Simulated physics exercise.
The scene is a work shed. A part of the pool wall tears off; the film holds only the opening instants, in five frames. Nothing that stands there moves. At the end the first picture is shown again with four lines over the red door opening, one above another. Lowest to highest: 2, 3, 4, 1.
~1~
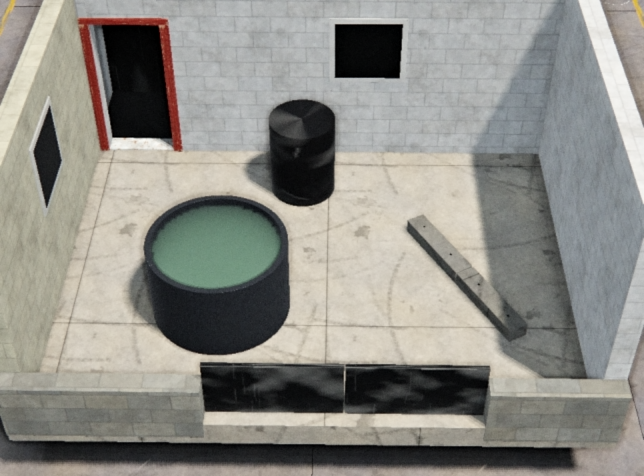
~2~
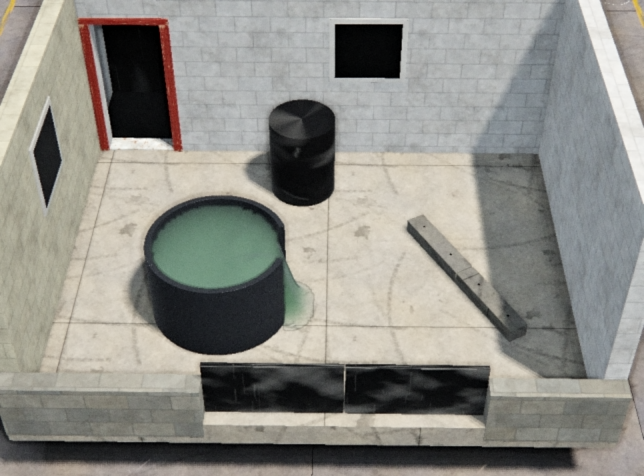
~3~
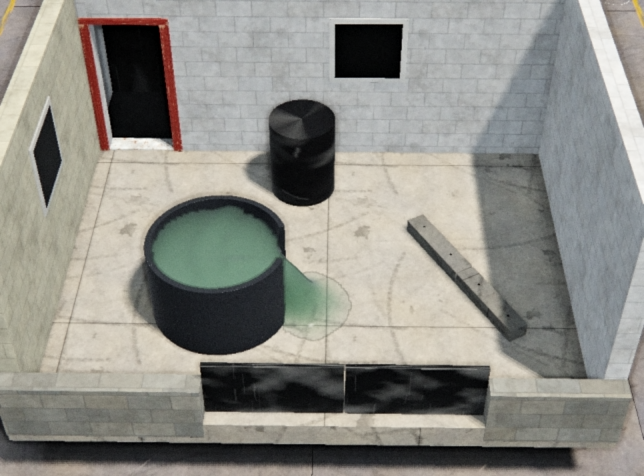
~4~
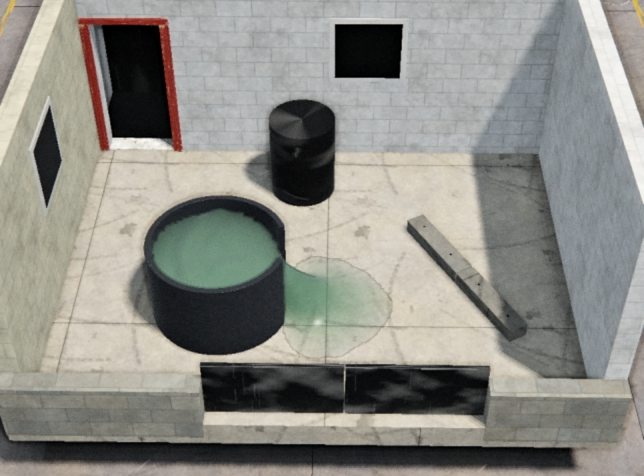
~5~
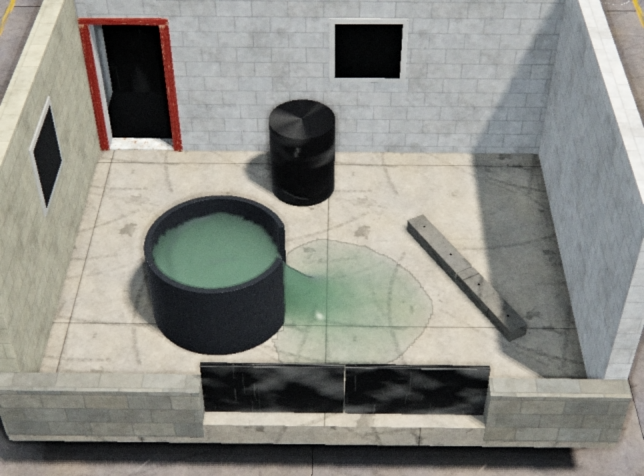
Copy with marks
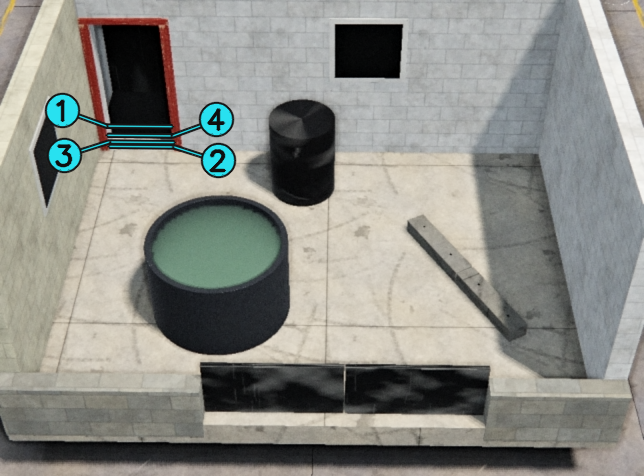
Green water poured out of the right side of a round, dark pool in a work shed and spread across the pale floor in a widening puddle toward a long, narrow block.
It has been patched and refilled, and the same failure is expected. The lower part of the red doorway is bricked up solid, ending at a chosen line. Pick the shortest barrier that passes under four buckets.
That is height 2.
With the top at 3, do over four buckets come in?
No.
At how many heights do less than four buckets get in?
All of the four.
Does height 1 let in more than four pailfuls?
No, not at all.
In cyan, 1 at (139, 126); 2 at (142, 146); 3 at (141, 142); 4 at (140, 135); from the bottom up 2, 3, 4, 1.
With 1, nothing gets over.
With 2, a splash gets over, under a bucket.
With 3, nothing gets over.
With 4, nothing gets over.
